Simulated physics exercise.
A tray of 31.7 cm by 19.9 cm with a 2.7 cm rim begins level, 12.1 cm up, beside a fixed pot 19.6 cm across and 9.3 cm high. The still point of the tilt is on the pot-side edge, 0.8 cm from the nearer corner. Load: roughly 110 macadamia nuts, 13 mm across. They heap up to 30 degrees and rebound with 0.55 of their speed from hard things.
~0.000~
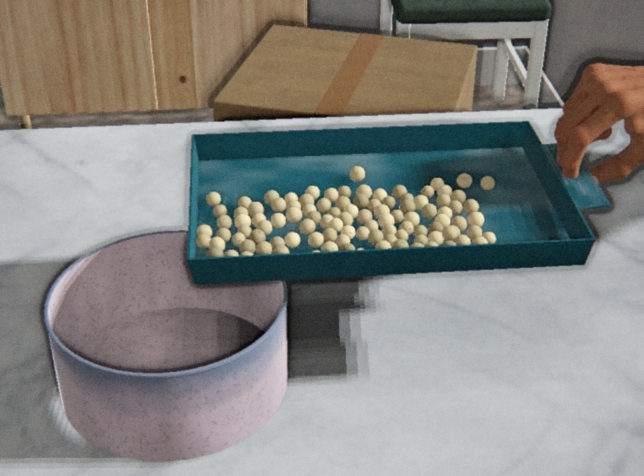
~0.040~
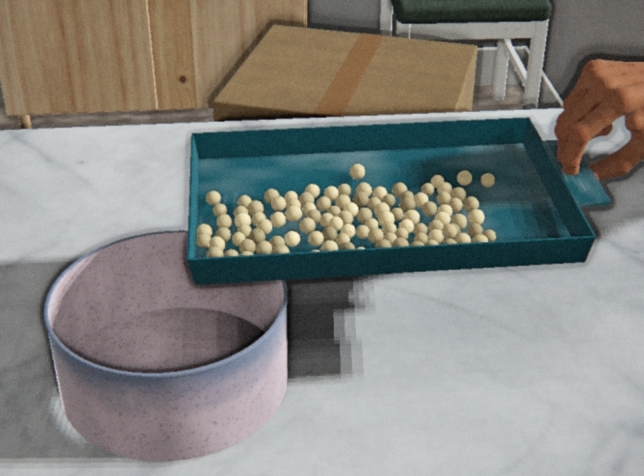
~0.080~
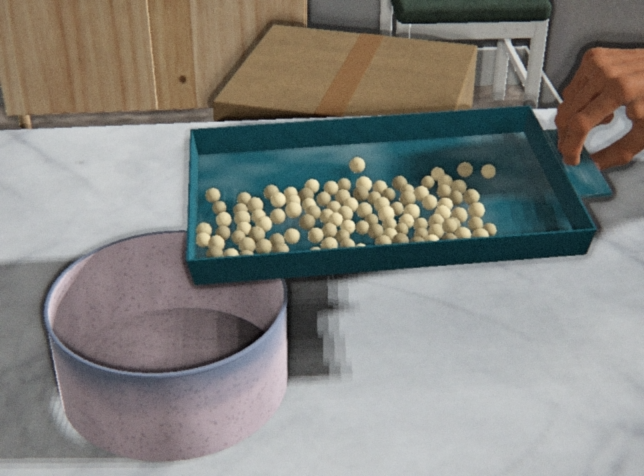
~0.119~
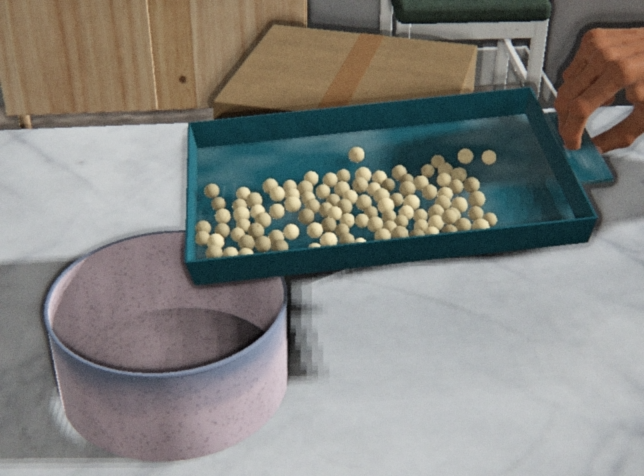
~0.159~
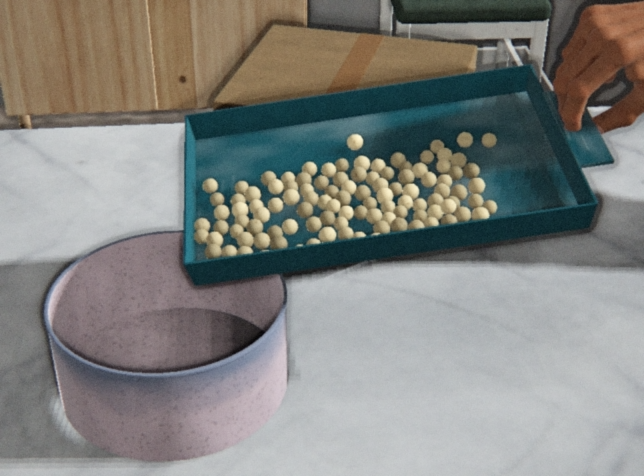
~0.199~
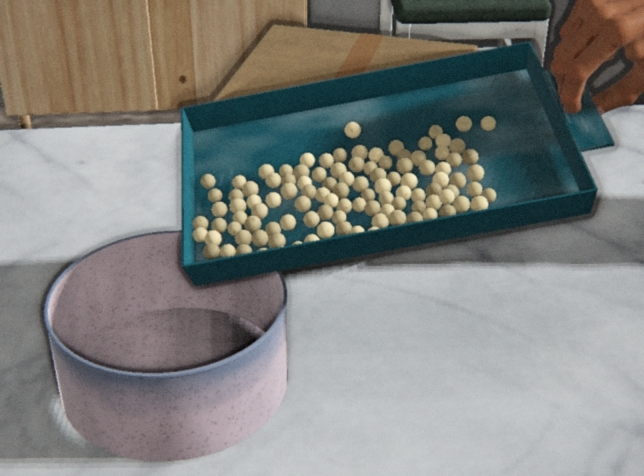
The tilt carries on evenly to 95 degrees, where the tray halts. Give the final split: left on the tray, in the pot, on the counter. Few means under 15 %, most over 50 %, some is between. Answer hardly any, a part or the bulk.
Tray: Hardly any, pot: The bulk, counter: A part.
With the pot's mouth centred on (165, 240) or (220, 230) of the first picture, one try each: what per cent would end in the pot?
About 0 and 0 per cent.
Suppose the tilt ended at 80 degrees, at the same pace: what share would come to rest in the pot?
Then about 70 per cent.
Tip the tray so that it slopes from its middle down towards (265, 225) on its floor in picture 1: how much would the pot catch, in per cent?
About 80 per cent.
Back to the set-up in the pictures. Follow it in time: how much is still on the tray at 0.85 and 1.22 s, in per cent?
About 100, 20.
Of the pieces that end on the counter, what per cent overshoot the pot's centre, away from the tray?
About 60 per cent.
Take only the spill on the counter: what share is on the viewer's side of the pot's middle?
About 100 per cent.
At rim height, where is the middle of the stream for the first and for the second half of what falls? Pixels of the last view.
First near (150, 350), later near (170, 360).
Then, at 0.59 s, tilt 53 degrees; the tray holds 100 %, the pot 0 %.
After 0.85 s, tilt 79 degrees; the tray holds 100 %, the pot 0 %.
After 1.22 s, tilt 95 degrees; the tray holds 20 %, the pot 45 %.
In the end, at 2.4 s, tray 0 %, pot 65 %, counter 35 %.
